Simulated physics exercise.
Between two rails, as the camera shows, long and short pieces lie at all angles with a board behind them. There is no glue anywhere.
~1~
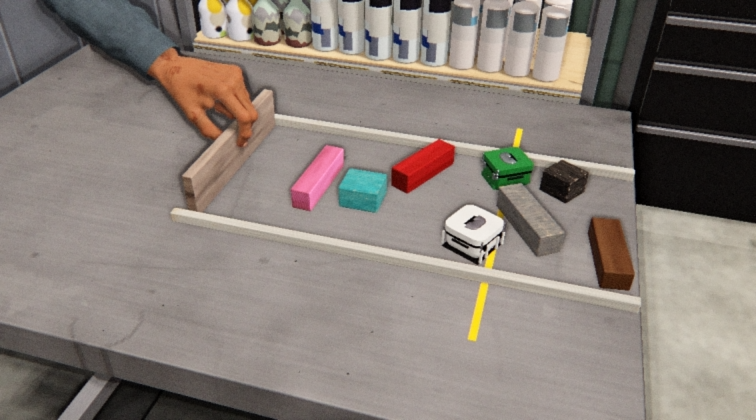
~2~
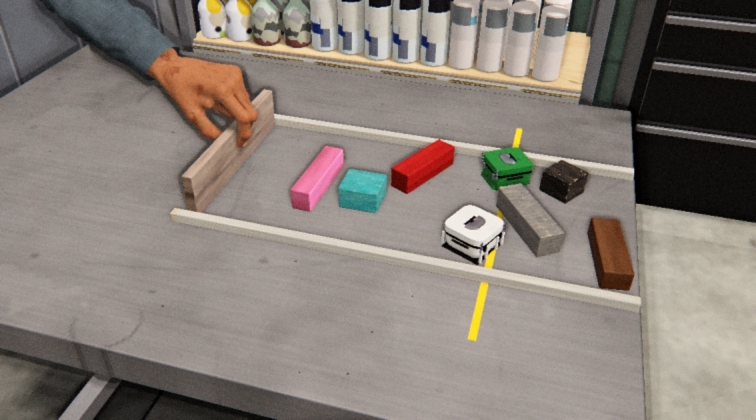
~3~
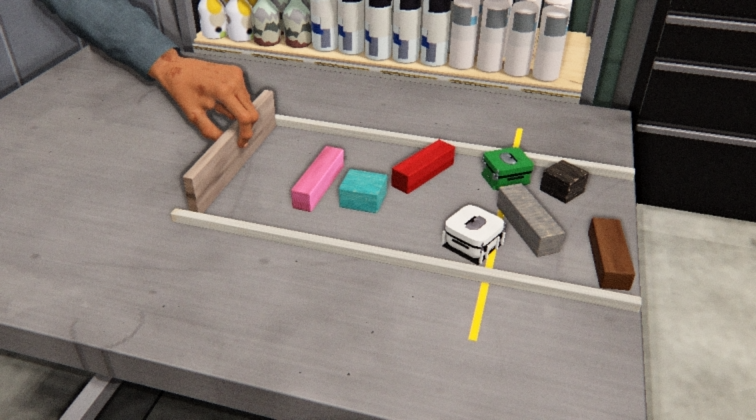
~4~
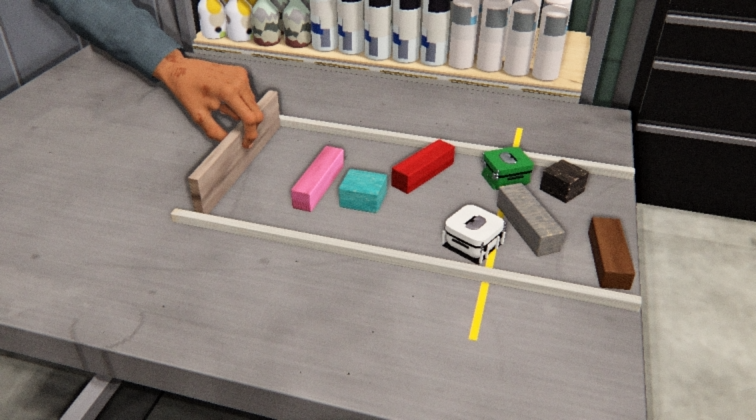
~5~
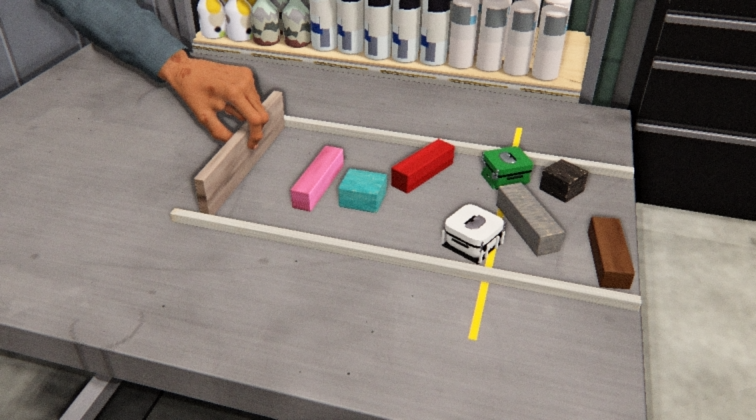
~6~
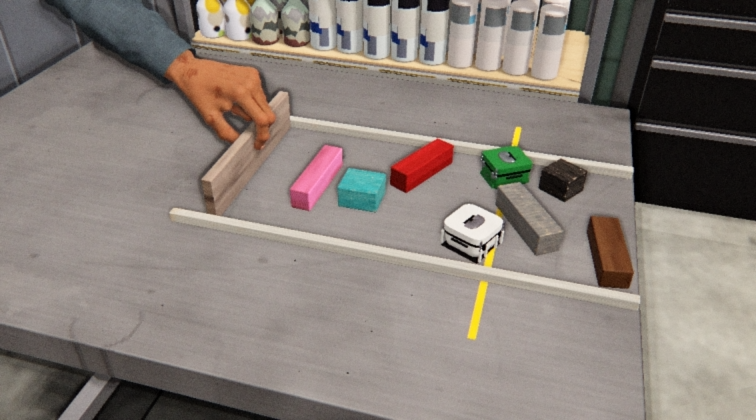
In this clip, a hand grips a wooden board between two pale rails on a grey tabletop and slides it slightly to the right, while the coloured blocks and two small cases ahead of it stay still.
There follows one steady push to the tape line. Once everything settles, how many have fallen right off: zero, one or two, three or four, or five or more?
I predict the tally of drops will be nothing.
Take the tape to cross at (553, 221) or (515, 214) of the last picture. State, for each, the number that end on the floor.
Respectively 2 and 0.
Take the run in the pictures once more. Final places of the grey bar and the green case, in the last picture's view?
Look around (577, 225) for the first and around (560, 171) for the second.
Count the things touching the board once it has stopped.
The number is 3.
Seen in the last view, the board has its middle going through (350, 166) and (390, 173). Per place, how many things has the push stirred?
By then 2, and 3.
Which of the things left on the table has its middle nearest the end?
The one in question is the brown stick.
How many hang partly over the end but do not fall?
The number would be 0.
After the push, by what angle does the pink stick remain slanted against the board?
Somewhere near 0 degrees, I'd say.
Early on, none off yet; brown stick at rest near (609, 251); black block at rest near (563, 180); grey bar at rest near (528, 217).
Finally, the number that fall off is zero.
